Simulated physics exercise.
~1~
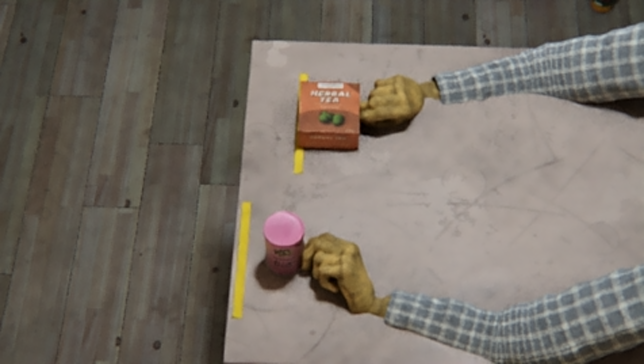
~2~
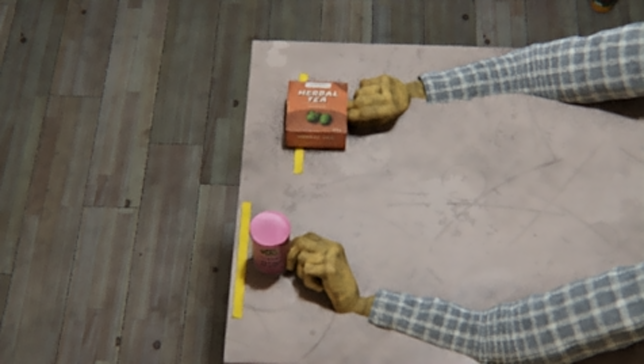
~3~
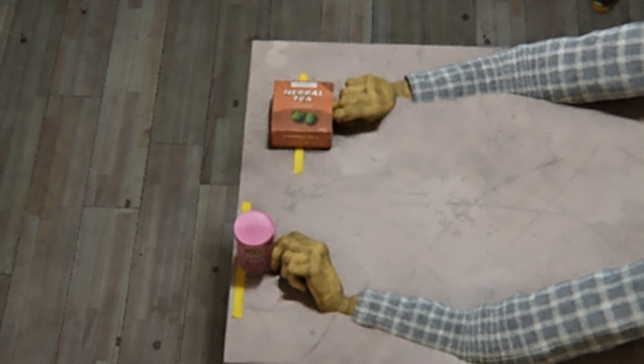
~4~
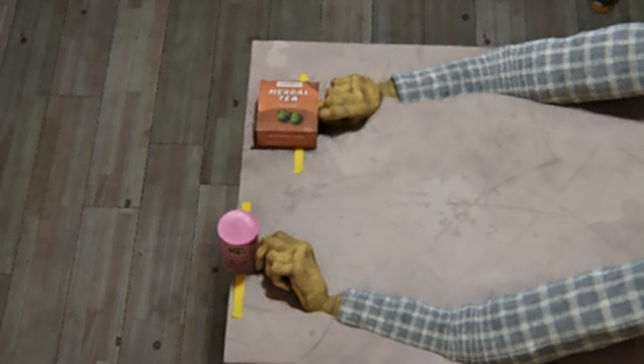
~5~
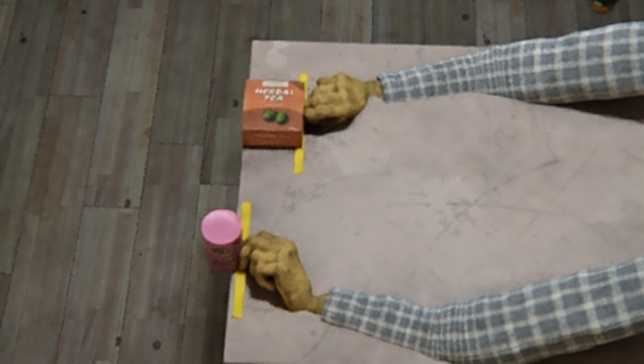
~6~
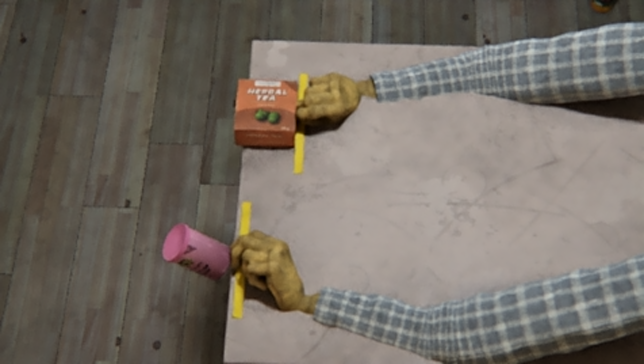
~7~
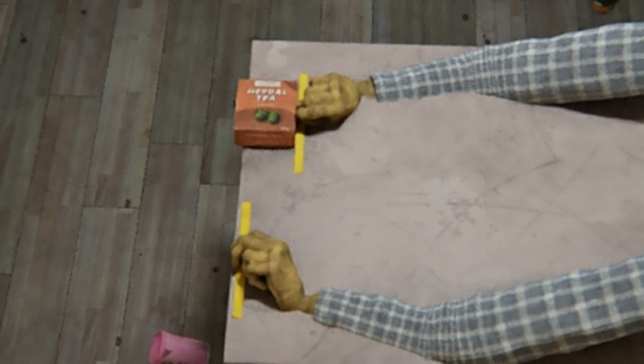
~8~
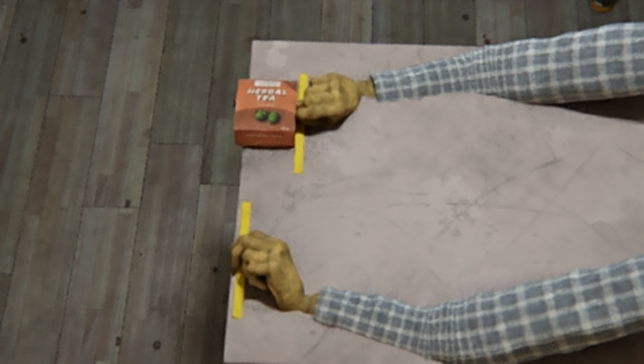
An orange tea box and a pink tin were slowly pushed left across a table by two hands in plaid sleeves, until the tin tipped over the edge and fell out of sight while the box stayed on the table.
